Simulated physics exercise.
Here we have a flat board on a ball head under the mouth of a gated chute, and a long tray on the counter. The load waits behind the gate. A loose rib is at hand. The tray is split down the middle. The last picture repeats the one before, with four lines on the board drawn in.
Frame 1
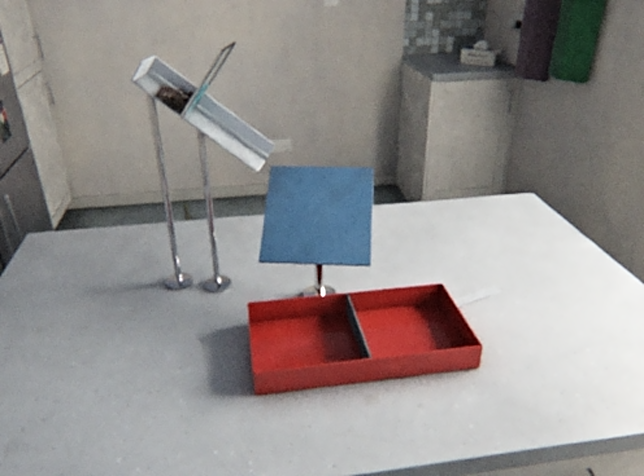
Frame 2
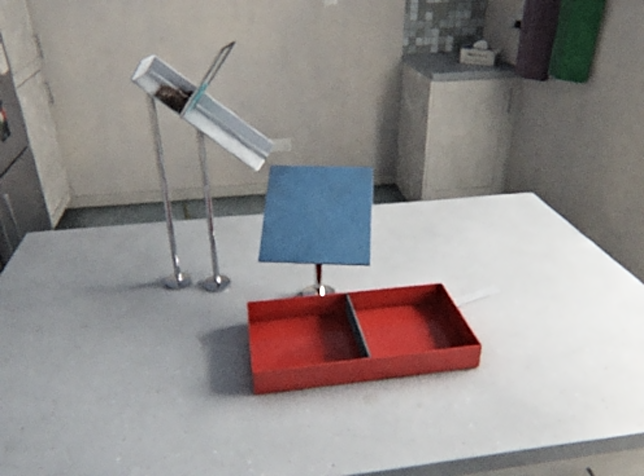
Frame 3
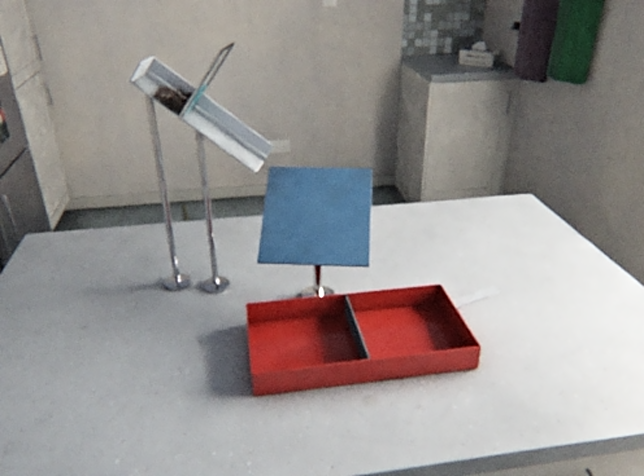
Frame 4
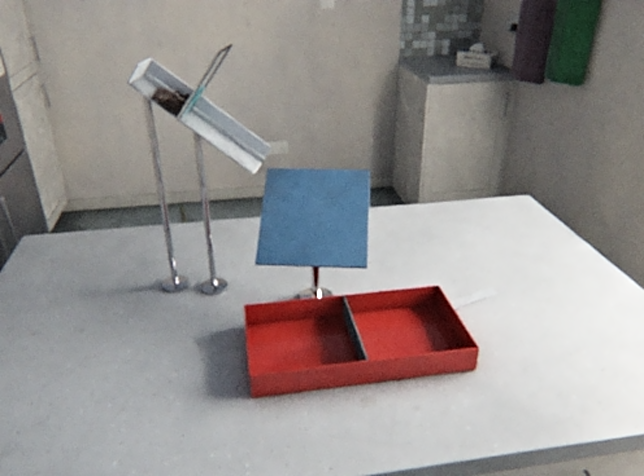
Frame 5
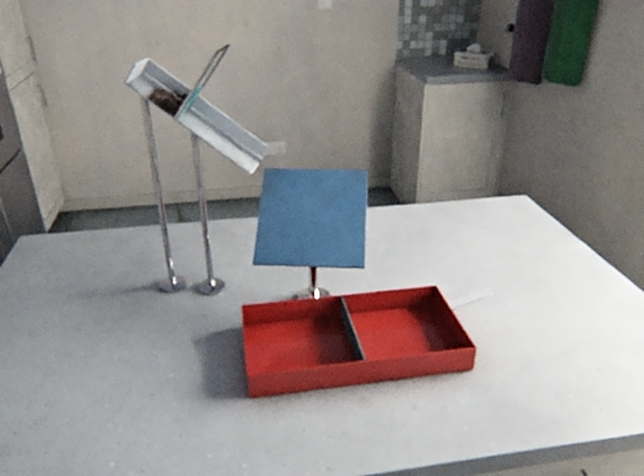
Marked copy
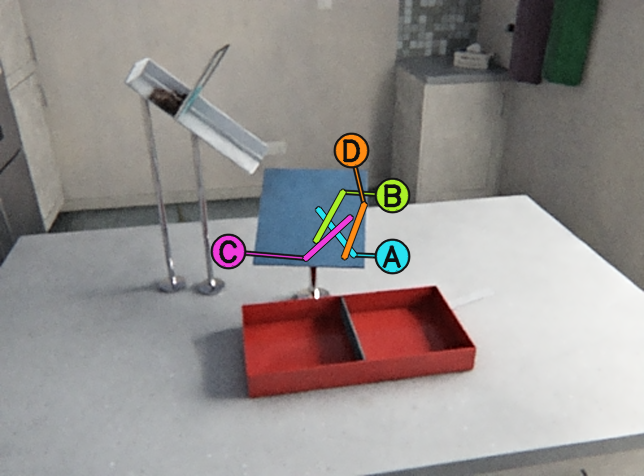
A white counter held a red divided tray, a tilted blue board on a stand, and a raised, sloping chute with dark balls behind its gate; nothing moved except the view, which shifted very slightly.
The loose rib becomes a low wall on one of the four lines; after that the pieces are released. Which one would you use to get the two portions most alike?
Go for A.
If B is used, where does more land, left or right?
More lands on the left.
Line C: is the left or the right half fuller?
Left.
On the marked copy, line A from (318, 209) to (353, 254); line B from (343, 192) to (316, 240); line C from (350, 217) to (305, 258); line D from (364, 204) to (344, 256).
If A is chosen, of what is caught, about half in the left half, about half in the right.
If B is chosen, of what is caught, nearly all in the left half, a small part in the right.
If C is chosen, of what is caught, most in the left half, a small part in the right.
If D is chosen, of what is caught, nearly all in the left half, a small part in the right.
